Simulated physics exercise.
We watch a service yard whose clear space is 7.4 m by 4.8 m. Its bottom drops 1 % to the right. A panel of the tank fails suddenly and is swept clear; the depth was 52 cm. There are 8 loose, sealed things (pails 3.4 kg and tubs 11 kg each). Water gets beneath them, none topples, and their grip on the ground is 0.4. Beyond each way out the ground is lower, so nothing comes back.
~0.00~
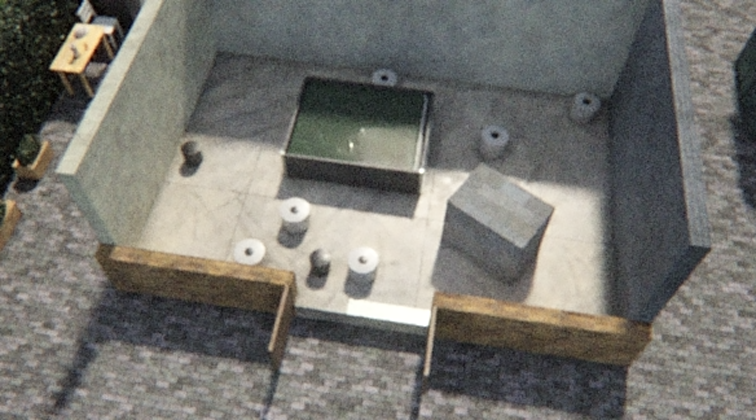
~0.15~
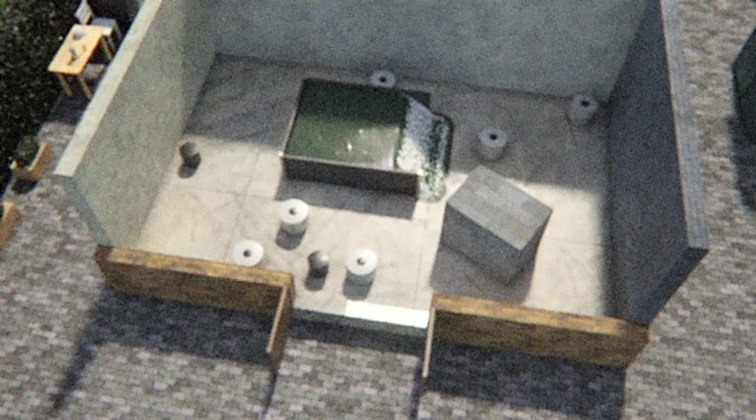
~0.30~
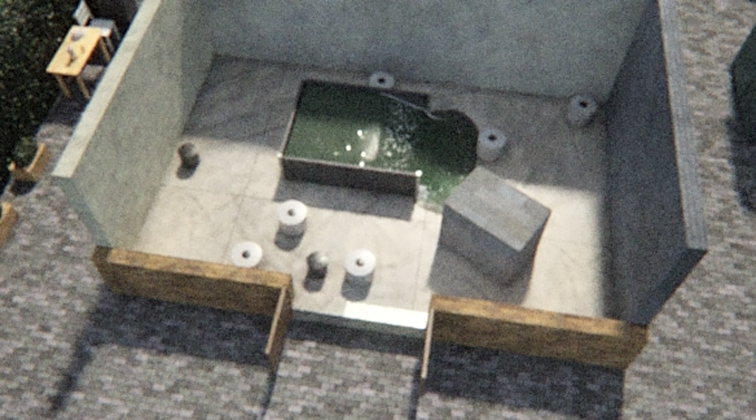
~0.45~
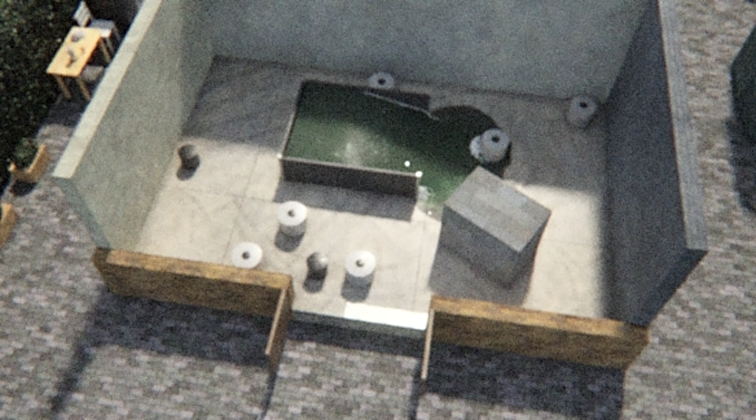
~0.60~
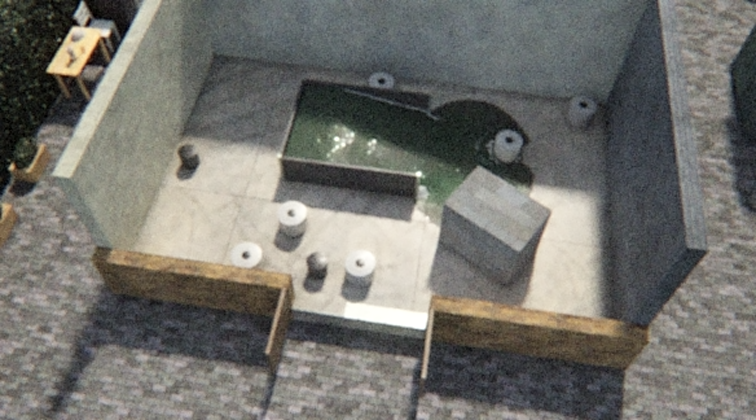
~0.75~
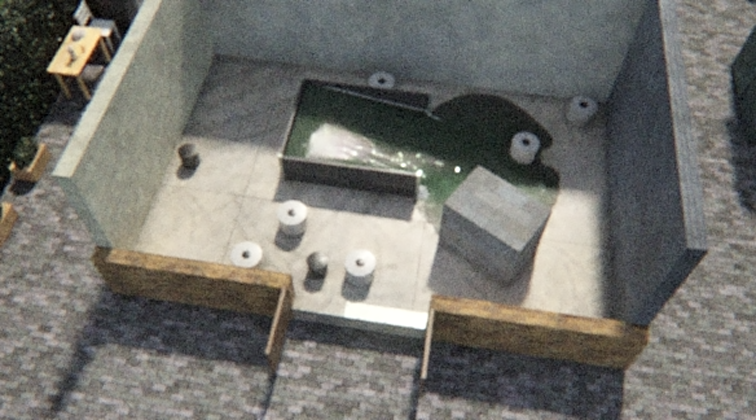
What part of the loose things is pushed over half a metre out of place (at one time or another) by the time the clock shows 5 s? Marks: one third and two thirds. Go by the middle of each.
It is under a third.
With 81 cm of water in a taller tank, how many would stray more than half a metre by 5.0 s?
Then 6.
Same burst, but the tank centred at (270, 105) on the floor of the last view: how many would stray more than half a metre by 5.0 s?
In that case 3 of them.
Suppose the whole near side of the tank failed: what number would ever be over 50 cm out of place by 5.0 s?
Then 5.
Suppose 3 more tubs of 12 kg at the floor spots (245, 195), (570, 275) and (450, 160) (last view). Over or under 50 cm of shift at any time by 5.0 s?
In that order: Short of it, over, more.
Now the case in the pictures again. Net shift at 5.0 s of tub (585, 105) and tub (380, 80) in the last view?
In that order: 200 cm, 5 cm.
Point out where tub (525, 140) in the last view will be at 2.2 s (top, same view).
Around (598, 133).
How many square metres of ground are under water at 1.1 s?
Roughly 12 m2.
After 1.1 s 1 of 8 are over 50 cm from their spots; 0 afloat.
After 2.2 s 1 of 8 are over 50 cm from their spots; 2 afloat.
After 3.5 s 2 of 8 are over 50 cm from their spots; 2 afloat.
After 5.0 s 2 of 8 are over 50 cm from their spots, and 2 have been at some point; 2 afloat.
